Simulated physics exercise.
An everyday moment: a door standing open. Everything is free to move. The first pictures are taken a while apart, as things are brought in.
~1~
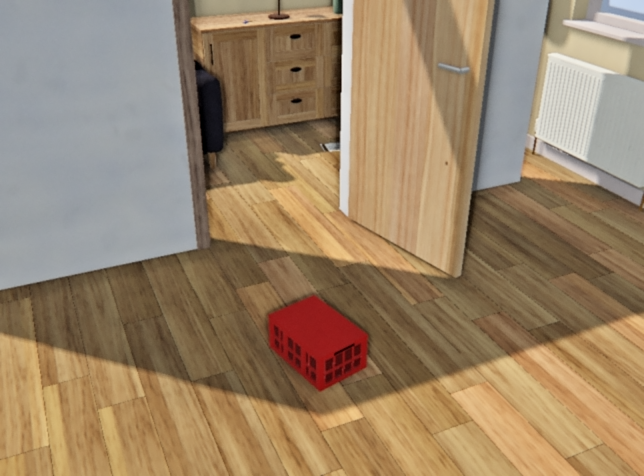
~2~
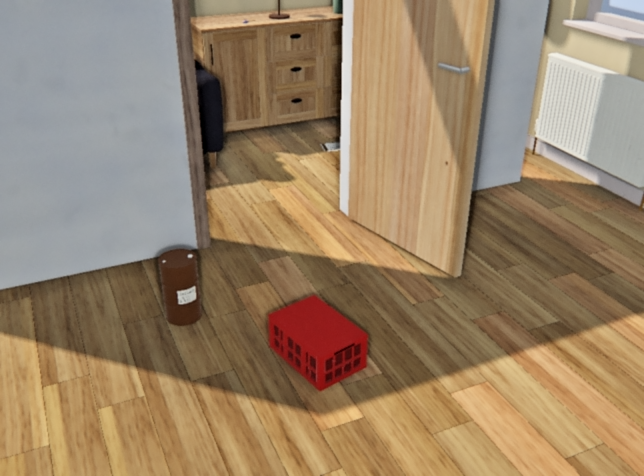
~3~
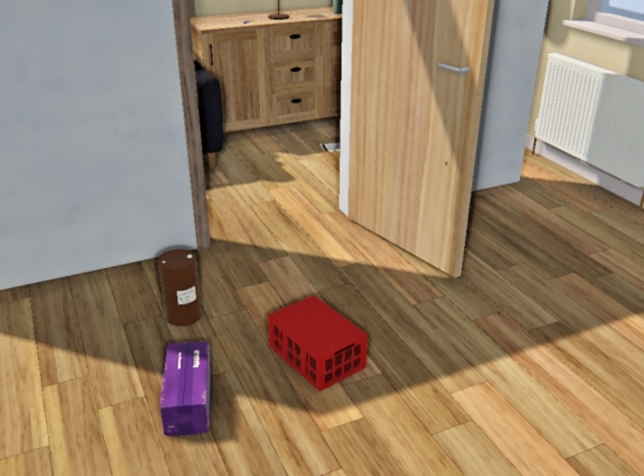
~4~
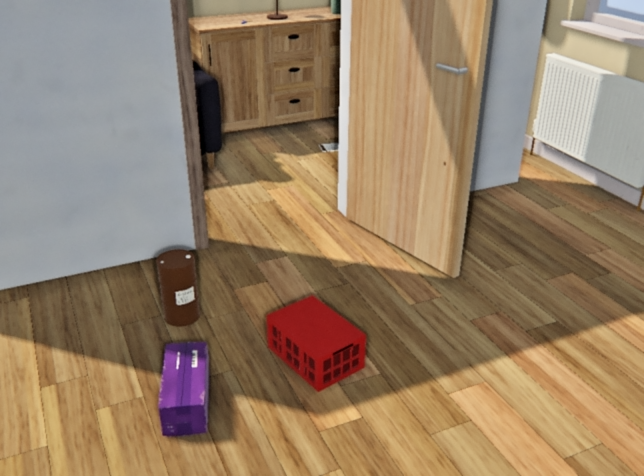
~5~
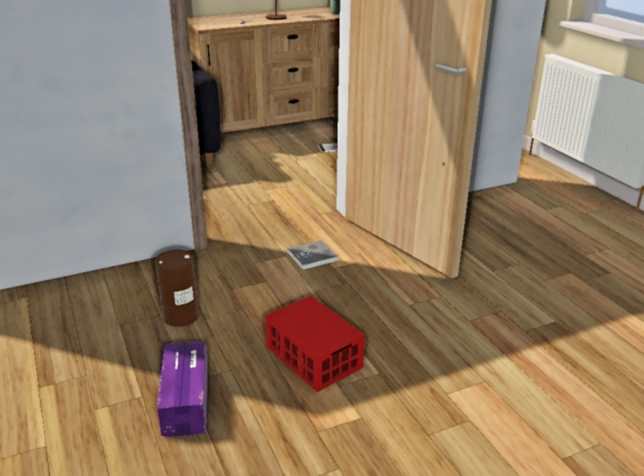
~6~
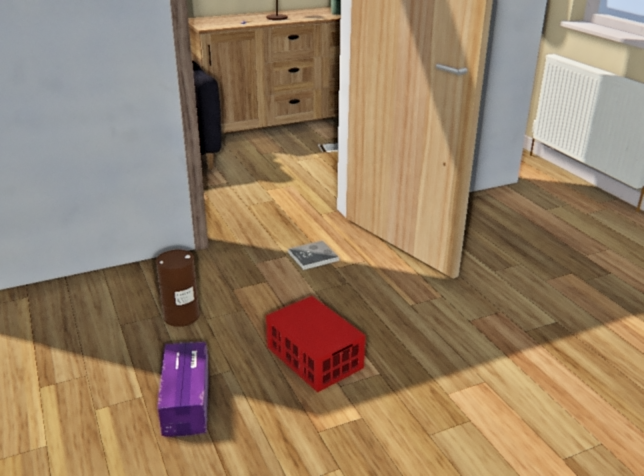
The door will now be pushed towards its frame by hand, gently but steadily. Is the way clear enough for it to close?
In the end the door shuts.
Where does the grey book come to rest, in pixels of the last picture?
At about (227, 220).
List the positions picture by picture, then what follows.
The first frame shows door wide open and still; red crate (317, 341).
The second frame shows door wide open and still; red crate (317, 341).
The third frame shows door wide open and still; brown canister (181, 288); purple parcel (187, 386).
The fourth frame shows door wide open and still; red crate (315, 341); brown canister (179, 288).
The fifth frame shows door wide open and still; purple parcel (185, 387); red crate (314, 342).
The sixth frame shows door wide open and still; grey book (313, 255); brown canister (178, 288).
Then, 0.80 s past the last view, door at 53°; grey book displaced a little near (302, 253).
Then, 1.00 s past the last view, door at 33°; grey book displaced about its own width near (274, 248).
Then, 1.30 s past the last view, door at 3°; grey book displaced well along near (239, 233).
Finally, door at 0°; moved from the start, grey book; the other 3 still in place. Final places as the last picture's camera would see them, grey book near (226, 220).
